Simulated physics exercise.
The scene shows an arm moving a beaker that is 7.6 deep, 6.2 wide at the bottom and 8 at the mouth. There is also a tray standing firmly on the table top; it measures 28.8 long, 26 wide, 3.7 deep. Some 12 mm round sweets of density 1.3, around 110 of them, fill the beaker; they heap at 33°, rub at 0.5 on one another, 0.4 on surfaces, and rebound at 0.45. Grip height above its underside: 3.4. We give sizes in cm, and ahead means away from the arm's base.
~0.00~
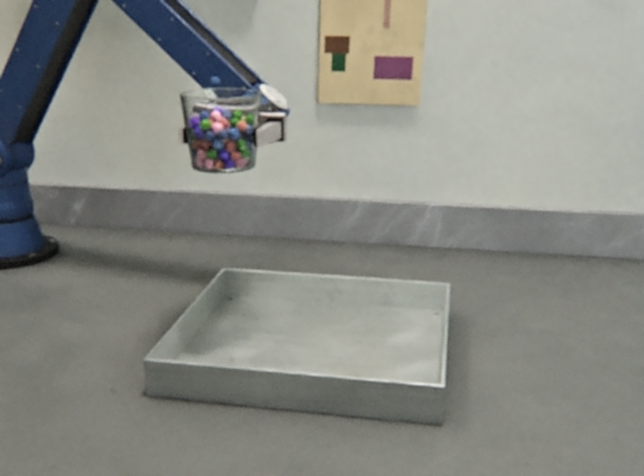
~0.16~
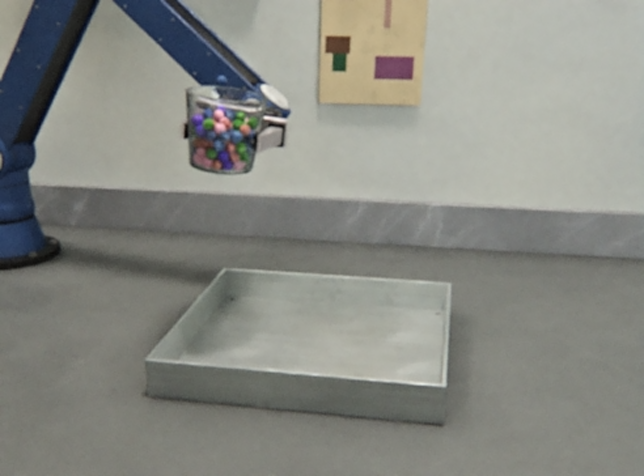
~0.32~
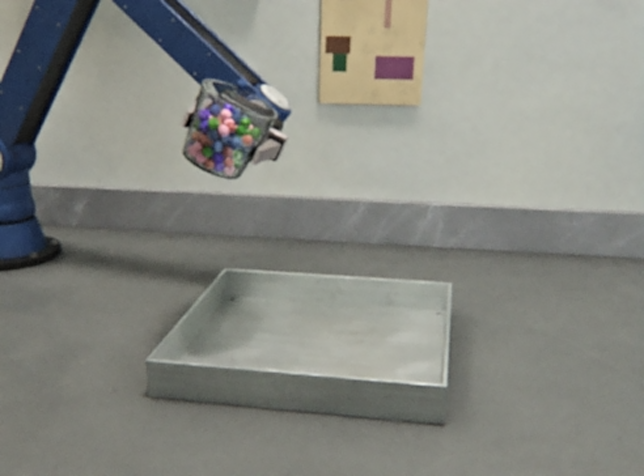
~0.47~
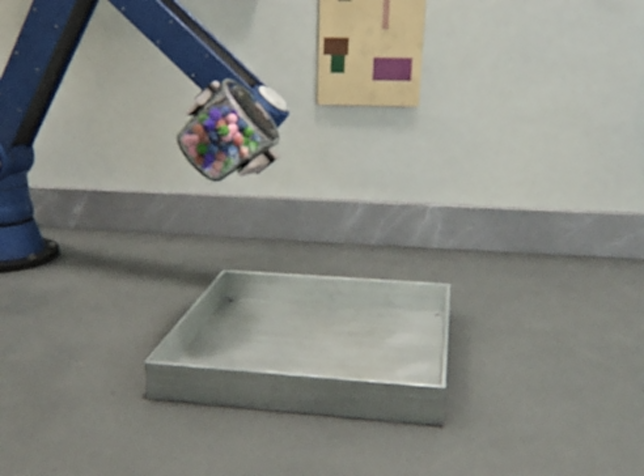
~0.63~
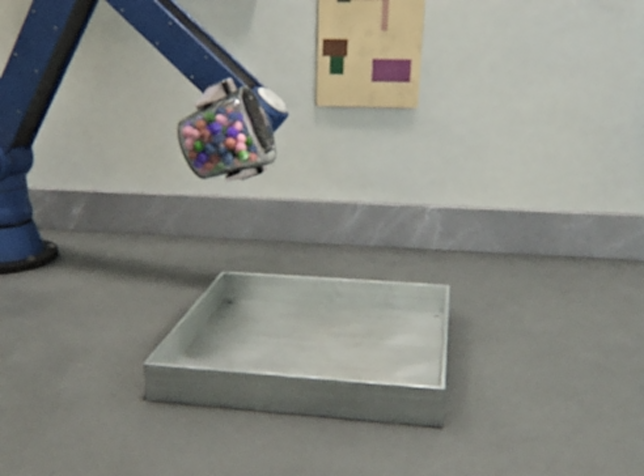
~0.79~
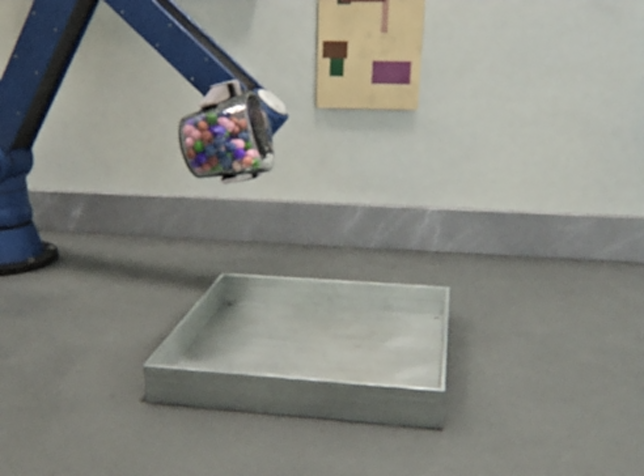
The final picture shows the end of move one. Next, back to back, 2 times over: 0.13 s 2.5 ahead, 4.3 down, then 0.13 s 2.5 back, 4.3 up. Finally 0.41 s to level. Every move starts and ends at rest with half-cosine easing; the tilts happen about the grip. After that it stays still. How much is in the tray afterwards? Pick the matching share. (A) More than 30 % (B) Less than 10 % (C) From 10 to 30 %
Option C: From 10 to 30 %.
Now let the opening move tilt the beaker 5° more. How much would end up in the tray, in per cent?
Near 35 %.
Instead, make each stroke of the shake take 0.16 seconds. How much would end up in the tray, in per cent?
That change gives some 10 percent.
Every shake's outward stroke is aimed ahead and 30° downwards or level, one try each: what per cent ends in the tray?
Try one gives about 50 in a hundred, try two about 80 in a hundred.
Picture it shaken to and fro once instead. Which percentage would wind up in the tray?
Estimate for that case: 10 %.
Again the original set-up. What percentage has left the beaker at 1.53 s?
About 20 in a hundred parts are out by then.
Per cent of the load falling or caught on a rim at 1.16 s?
Estimated fraction: Near 6 %.
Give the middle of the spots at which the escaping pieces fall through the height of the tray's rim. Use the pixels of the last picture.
I'd say somewhere around (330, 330).
After 1.16 s, tilted 76° forward, highest piece 22 above the table; 98 in the beaker, 3 in the tray, 6 in flight or on a rim.
After 1.53 s, tilted 33° forward, highest piece 26 above the table; 86 in the beaker, 19 in the tray, 2 in flight or on a rim.
After 1.92 s, level, highest piece 27 above the table; 86 in the beaker, 21 in the tray.
After 2.97 s, level, highest piece 27 above the table; 86 in the beaker, 21 in the tray.
In the end, 86 in the beaker, 21 in the tray. That is 20 % in the tray.
